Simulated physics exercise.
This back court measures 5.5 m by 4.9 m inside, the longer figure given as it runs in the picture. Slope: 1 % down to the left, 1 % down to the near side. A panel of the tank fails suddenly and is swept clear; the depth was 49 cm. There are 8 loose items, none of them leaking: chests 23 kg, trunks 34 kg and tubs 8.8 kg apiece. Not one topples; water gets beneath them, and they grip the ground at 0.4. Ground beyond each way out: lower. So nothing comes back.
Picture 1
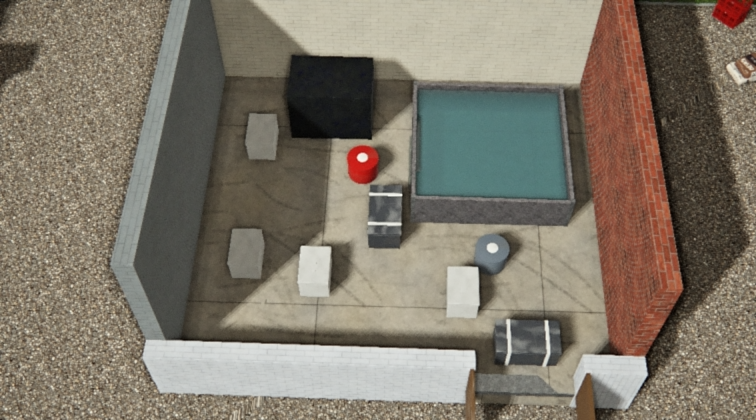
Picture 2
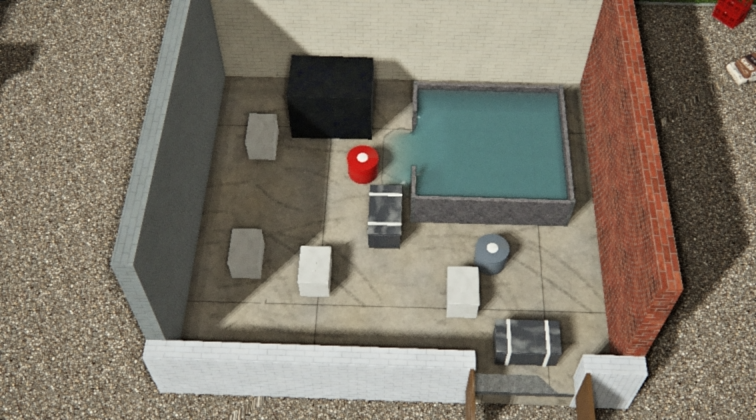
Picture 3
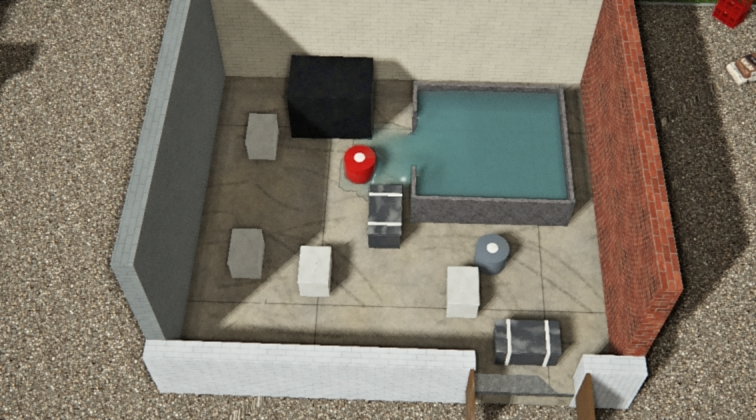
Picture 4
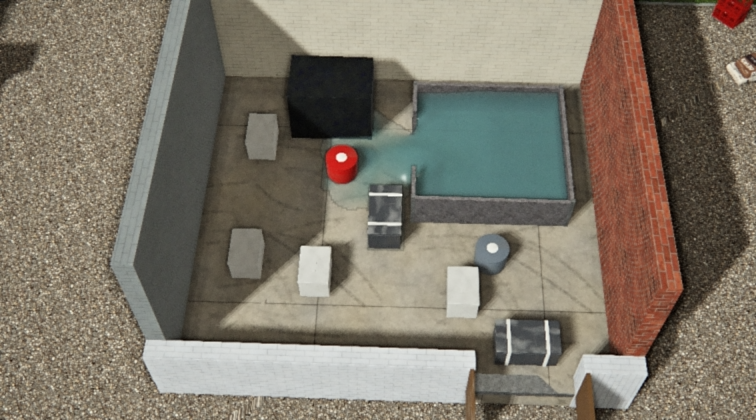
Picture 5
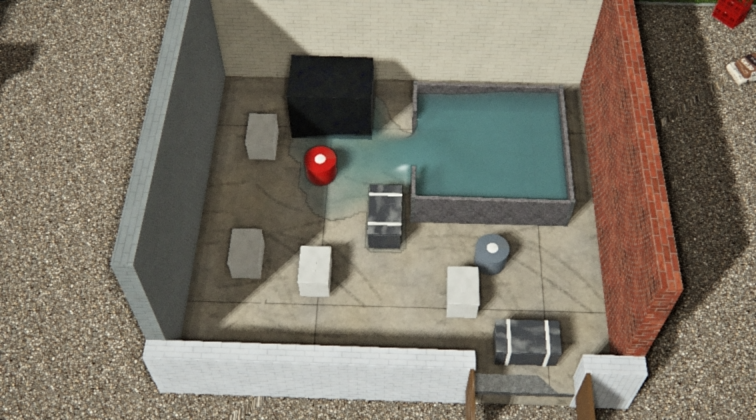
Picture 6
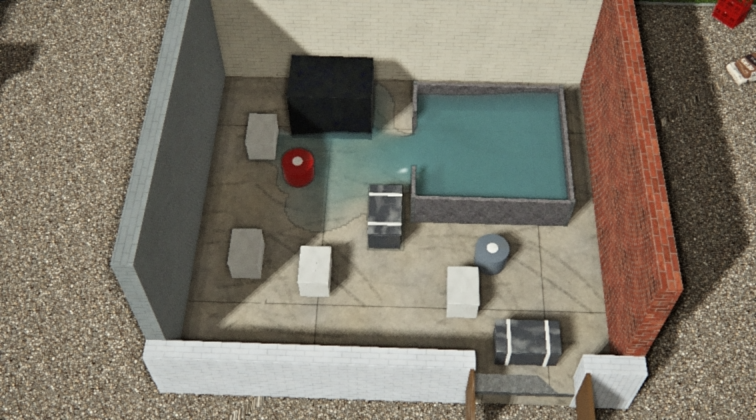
In a walled court, water spills from a tank's open side and pushes a red tub left.
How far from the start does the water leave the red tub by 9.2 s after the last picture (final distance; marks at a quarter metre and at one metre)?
Expect it to be swept a long way.
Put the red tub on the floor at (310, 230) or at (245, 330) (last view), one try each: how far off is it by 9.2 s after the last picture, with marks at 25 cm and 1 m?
At the first spot it winds up far off; at the second it winds up far off.
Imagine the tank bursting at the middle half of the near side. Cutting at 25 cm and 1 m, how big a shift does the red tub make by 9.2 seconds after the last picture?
In that scenario the red tub would have stayed in place.
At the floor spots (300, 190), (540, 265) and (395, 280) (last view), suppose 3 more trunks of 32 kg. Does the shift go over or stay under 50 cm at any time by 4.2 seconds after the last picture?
From first to last: Surpasses it, does not reach it, does not reach it.
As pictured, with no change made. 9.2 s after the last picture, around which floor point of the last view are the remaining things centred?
Mean floor pixel: About (418, 266).
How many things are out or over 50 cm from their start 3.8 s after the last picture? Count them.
By that point, 3.
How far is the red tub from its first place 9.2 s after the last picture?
I'd estimate some 350 centimetres.
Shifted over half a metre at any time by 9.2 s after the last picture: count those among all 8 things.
The total is 3.
Then, 1.2 s after the last picture the red tub is near (218, 210), 2.2 m from its start, afloat; 0 of 8 are out; 1 afloat.
Then, 3.8 s after the last picture the red tub is near (259, 333), 3.1 m from its start, afloat; 0 of 8 are out; 2 afloat.
Then, 6.2 s after the last picture the red tub is near (480, 340), 3.2 m from its start, afloat; 0 of 8 are out; 2 afloat.
Then, 9.2 s after the last picture the red tub is near (480, 346), 3.3 m from its start, aground; 0 of 8 are out; 1 afloat.
